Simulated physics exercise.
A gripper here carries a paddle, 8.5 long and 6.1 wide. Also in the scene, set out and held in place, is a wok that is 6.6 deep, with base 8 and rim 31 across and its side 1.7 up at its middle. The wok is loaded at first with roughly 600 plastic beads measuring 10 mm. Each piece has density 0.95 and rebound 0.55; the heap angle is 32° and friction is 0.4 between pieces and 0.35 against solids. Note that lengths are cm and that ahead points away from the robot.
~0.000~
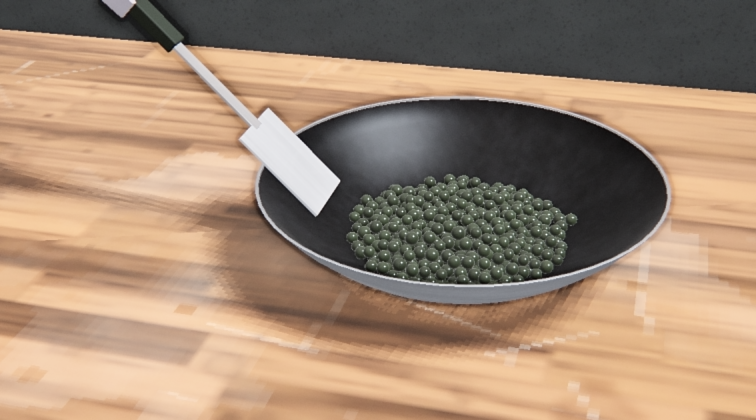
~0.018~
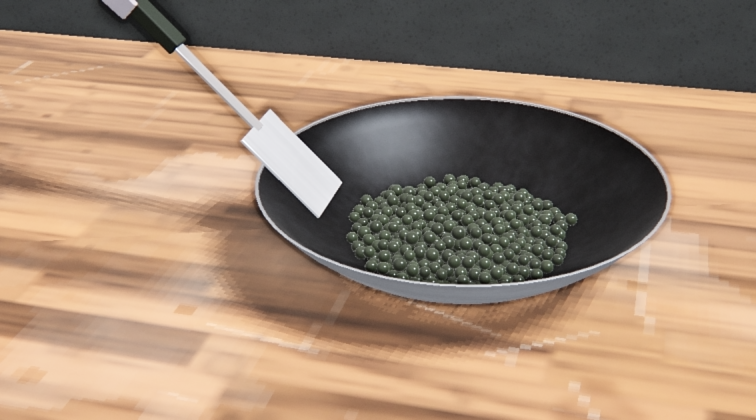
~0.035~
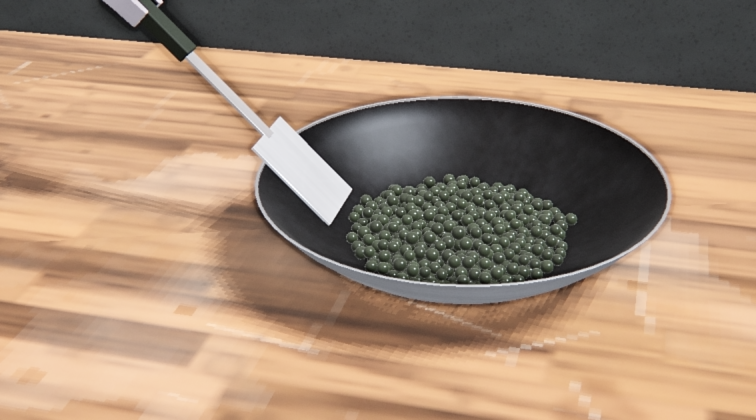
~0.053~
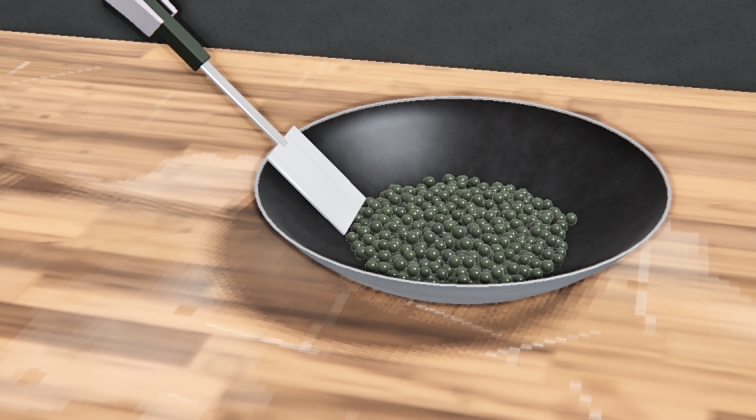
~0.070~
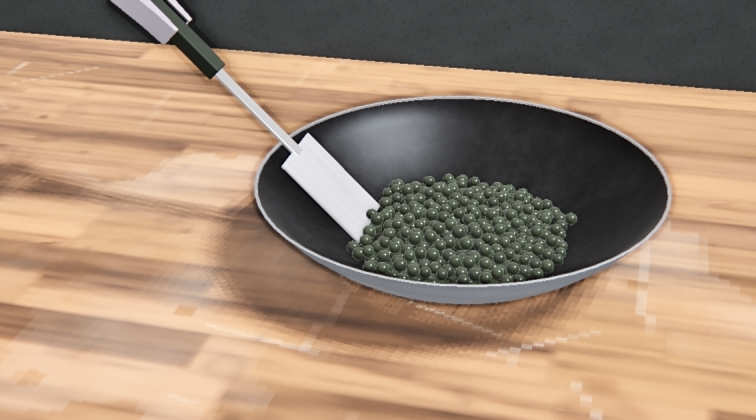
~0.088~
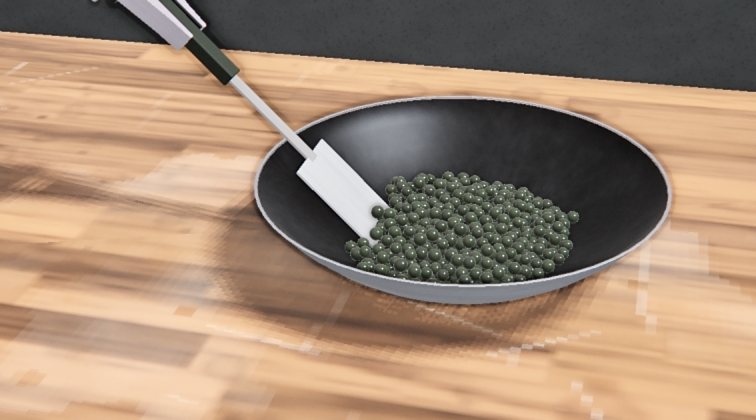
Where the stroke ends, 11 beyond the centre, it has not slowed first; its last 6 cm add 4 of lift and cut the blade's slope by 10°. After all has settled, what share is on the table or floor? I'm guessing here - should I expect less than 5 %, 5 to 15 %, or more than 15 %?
You should expect 5 to 15 %.
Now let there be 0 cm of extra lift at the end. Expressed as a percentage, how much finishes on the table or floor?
Some 5 in a hundred.
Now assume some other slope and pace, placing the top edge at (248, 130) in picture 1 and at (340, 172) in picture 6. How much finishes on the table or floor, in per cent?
About 20 per cent.
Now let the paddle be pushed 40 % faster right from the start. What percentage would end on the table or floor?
20 per cent, about.
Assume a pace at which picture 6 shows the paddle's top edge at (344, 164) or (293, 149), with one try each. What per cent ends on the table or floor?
I'd estimate some 25 and 5 in a hundred.
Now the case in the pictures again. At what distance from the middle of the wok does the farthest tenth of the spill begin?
That distance is around 55 cm.
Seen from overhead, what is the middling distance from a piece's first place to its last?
Roughly 3 cm.
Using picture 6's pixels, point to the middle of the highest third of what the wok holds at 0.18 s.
Roughly at pixel (498, 223).
After 0.18 s, sloping 45°, highest piece 4 above the table; 597 in the wok.
After 0.27 s, sloping 43°, highest piece 6 above the table; 597 in the wok.
After 0.52 s, sloping 35°, highest piece 7 above the table; 541 in the wok, 37 on the table or floor, 19 on the blade or in flight.
After 1.57 s, sloping 35°, highest piece 6 above the table; 541 in the wok, 56 on the table or floor.
In the end, 541 in the wok, 56 on the table or floor. That is 9 % on the table or floor.
